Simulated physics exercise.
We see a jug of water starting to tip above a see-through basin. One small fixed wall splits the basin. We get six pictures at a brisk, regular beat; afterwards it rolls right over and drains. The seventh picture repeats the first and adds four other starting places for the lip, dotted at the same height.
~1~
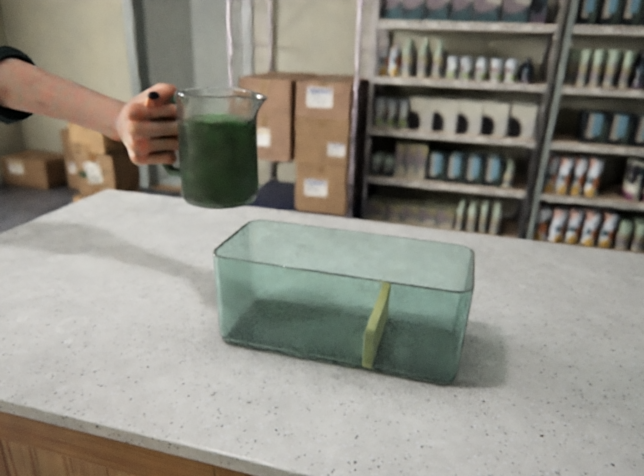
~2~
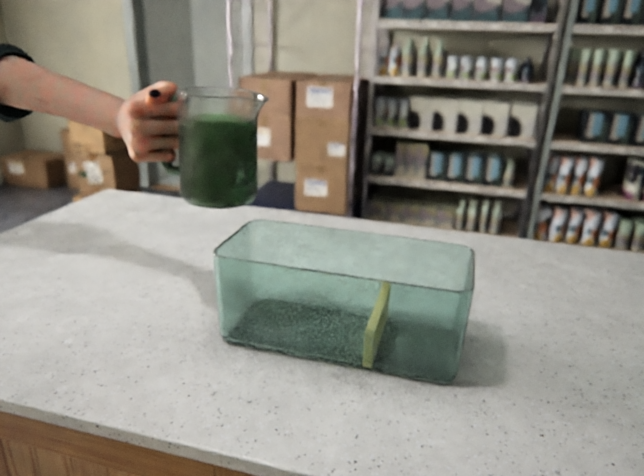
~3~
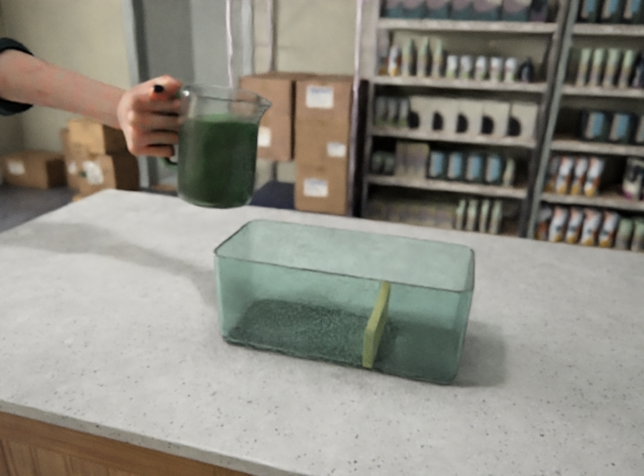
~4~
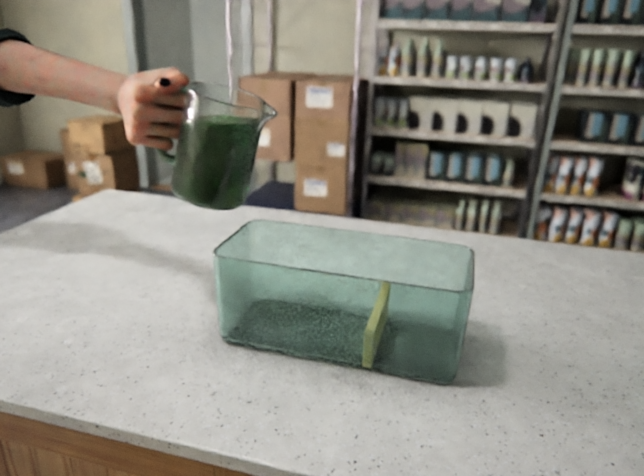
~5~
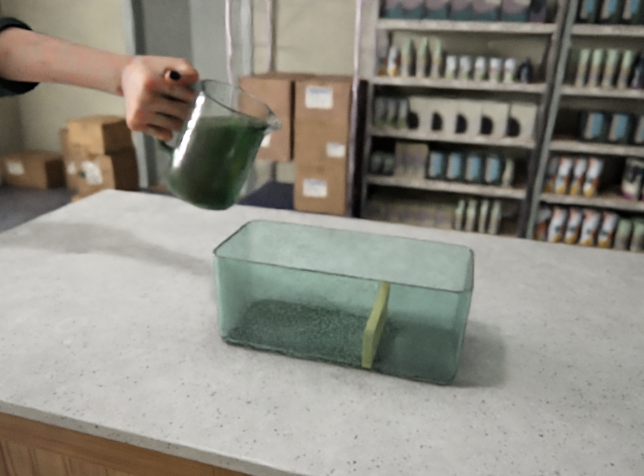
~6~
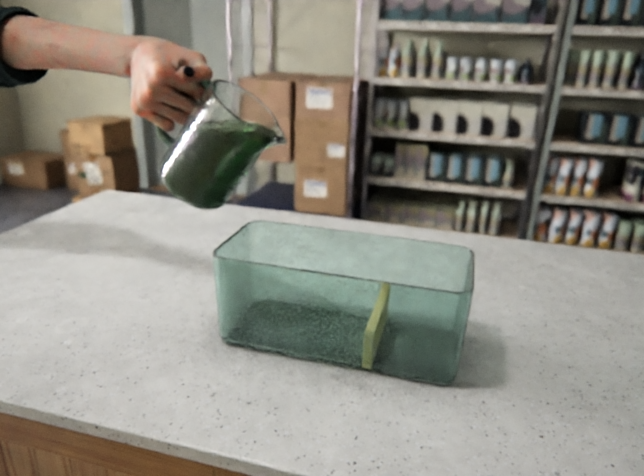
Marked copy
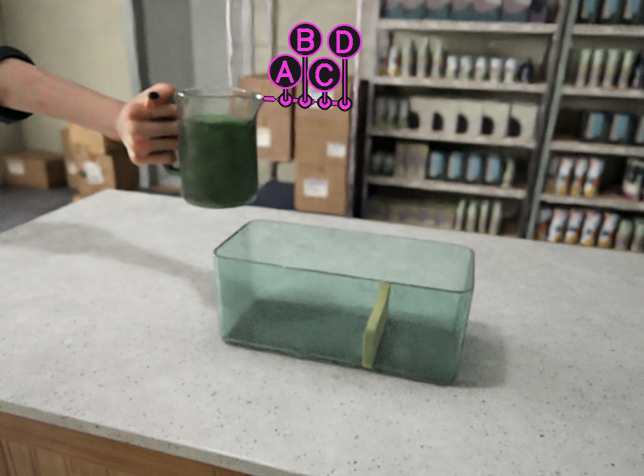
In a storeroom with stocked shelves and cardboard boxes, a hand held a glass jug of dark green liquid above a see-through basin with a low yellowish divider, then gradually tilted it to the right.
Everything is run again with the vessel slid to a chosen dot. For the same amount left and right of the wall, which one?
The best place is C.
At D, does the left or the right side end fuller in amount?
The right side.
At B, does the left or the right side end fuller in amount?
The left side.
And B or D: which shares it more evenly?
That is place D.
In magenta, A at (285, 99); B at (305, 101); C at (324, 102); D at (344, 103).
If A is chosen, about 95 % ends left of the wall and 3 % right of it.
If B is chosen, about 94 % ends left of the wall and 5 % right of it.
If C is chosen, about 51 % ends left of the wall and 48 % right of it.
If D is chosen, about 15 % ends left of the wall and 84 % right of it.
